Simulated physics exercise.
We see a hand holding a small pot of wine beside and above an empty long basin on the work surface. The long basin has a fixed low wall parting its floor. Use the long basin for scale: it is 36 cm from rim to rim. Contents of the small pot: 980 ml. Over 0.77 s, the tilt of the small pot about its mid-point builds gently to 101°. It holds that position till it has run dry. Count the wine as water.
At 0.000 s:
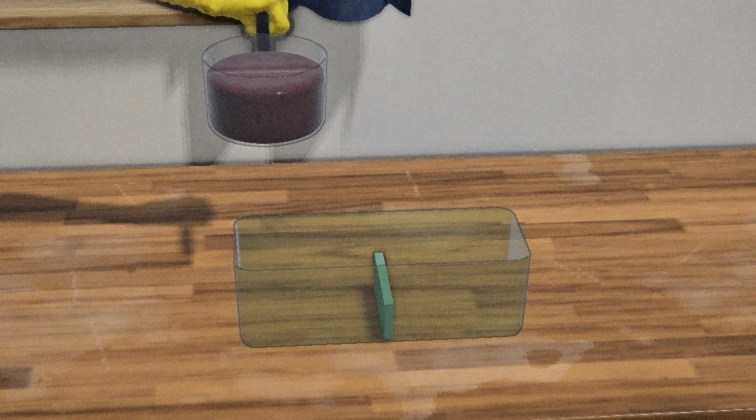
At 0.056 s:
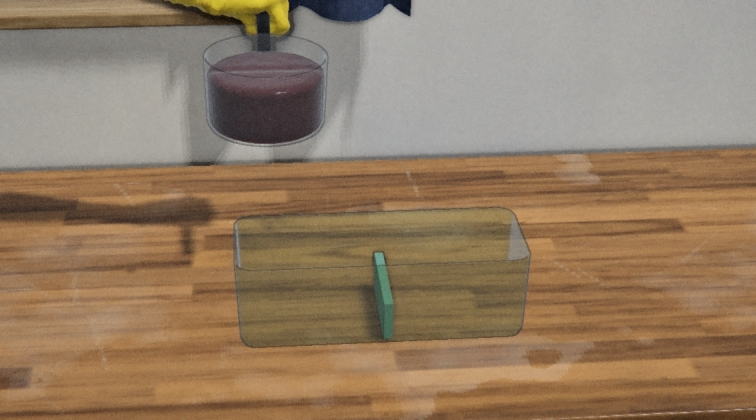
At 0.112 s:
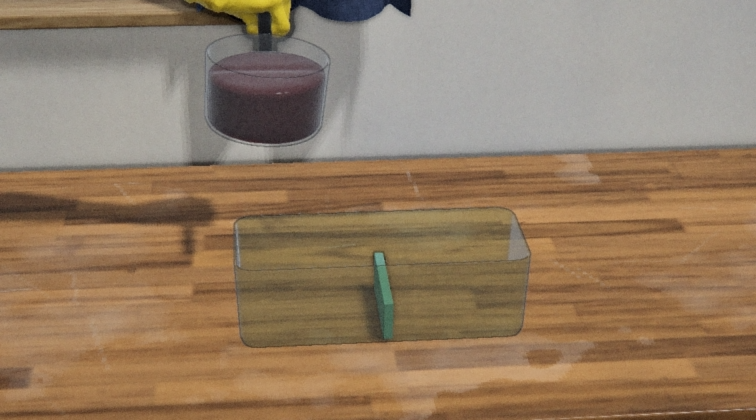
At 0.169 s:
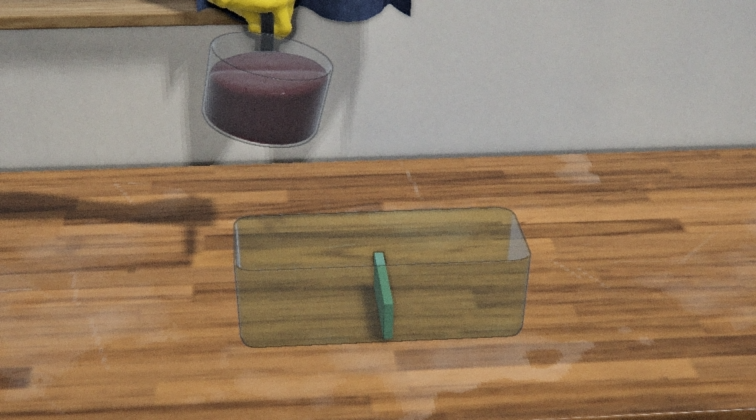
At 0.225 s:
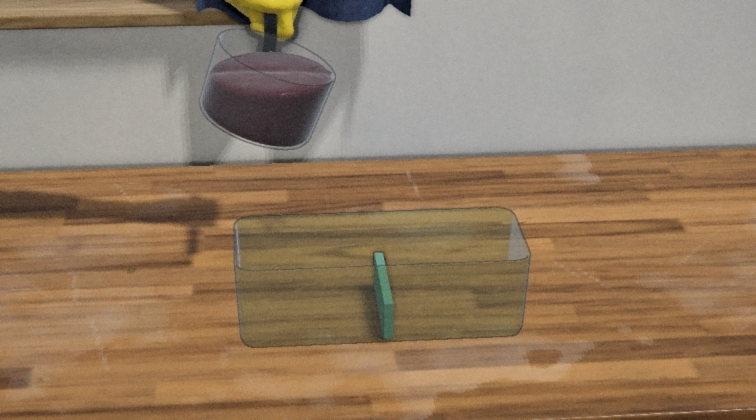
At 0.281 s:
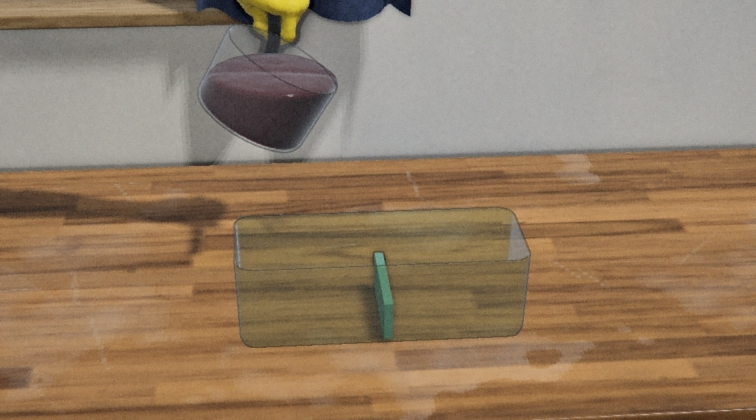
Small clear pot of dark red liquid, held by a yellow-gloved hand, gradually tilting to the right above an empty long basin.
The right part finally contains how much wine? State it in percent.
About 60 in every hundred parts.
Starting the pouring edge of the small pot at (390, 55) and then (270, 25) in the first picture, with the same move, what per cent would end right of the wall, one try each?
The first try gives around 90 percent, the second around 5 percent.
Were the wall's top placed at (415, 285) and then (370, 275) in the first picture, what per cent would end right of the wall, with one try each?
Respectively 15 and 80 %.
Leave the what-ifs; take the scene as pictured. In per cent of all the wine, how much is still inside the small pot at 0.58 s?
Close to 44 percent of the liquid remains at that time.
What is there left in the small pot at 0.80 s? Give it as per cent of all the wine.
12 per cent or so.
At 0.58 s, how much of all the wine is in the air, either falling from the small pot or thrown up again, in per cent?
I'd say close to 44 per cent.
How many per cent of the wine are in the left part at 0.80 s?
Near 16 in a hundred.
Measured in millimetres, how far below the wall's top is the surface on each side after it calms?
On the left it's about 36 mm; on the right, about 26 mm.
By 0.58 s the tilt is 86° and 45 per cent is still to pour, 2 is left of the wall and 9 right of it.
By 0.80 s the tilt is 101° and 11 per cent is still to pour, 16 is left of the wall and 58 right of it.
By 1.02 s the tilt is 101° and 2 per cent is still to pour, 33 is left of the wall and 60 right of it.
By 1.27 s the tilt is 101° and 0 per cent is still to pour, 38 is left of the wall and 60 right of it.
At rest 38 per cent lies left of the wall, 60 right of it and 1 outside.
